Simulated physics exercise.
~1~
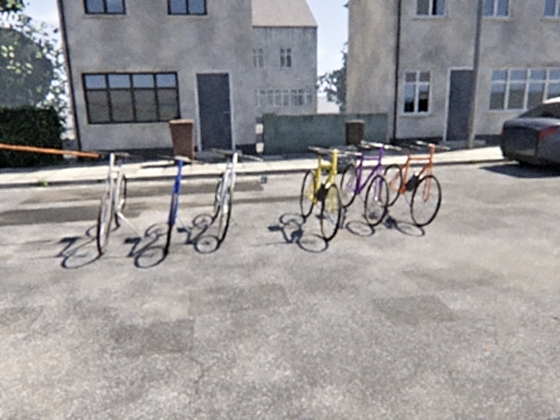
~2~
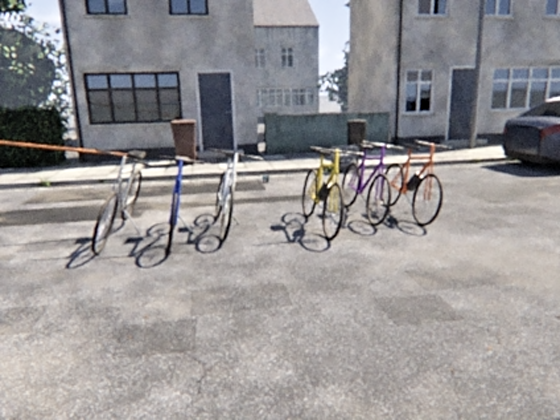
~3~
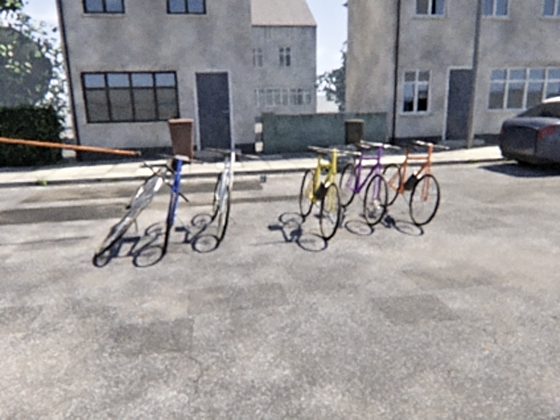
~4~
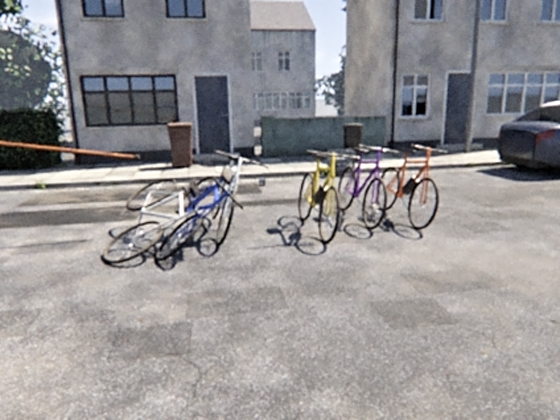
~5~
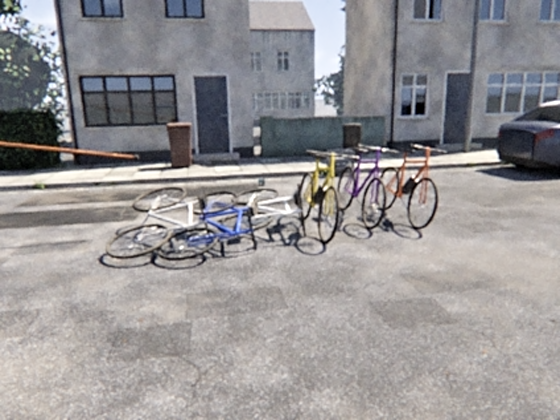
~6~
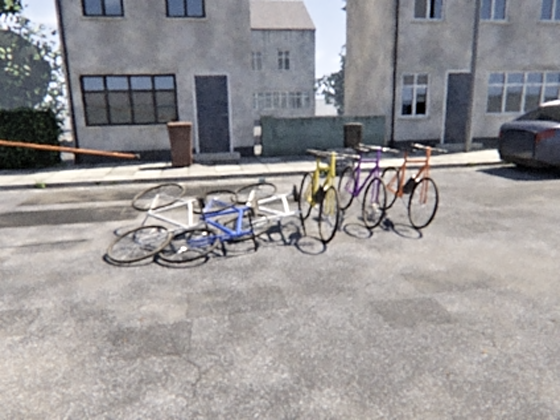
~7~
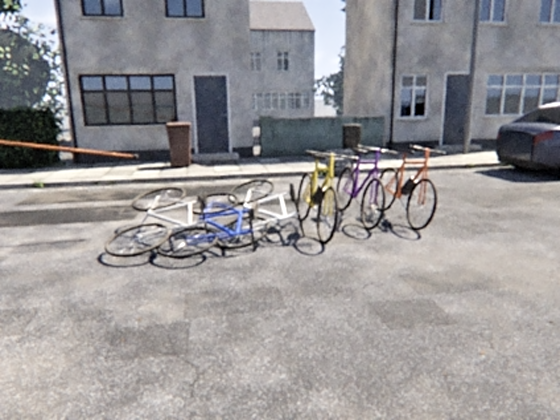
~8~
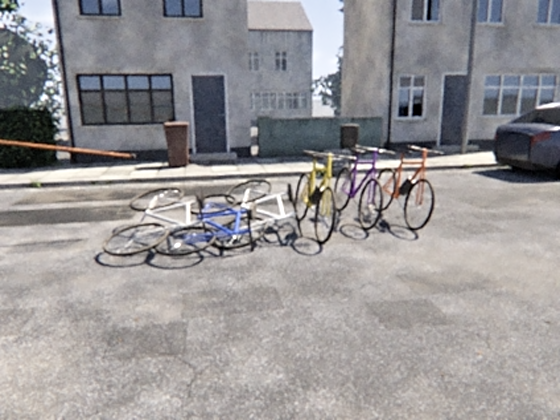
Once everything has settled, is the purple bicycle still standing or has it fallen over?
The purple bicycle is still standing. The toppling stops with the three bicycles on the left, and the purple one stays upright in its place.
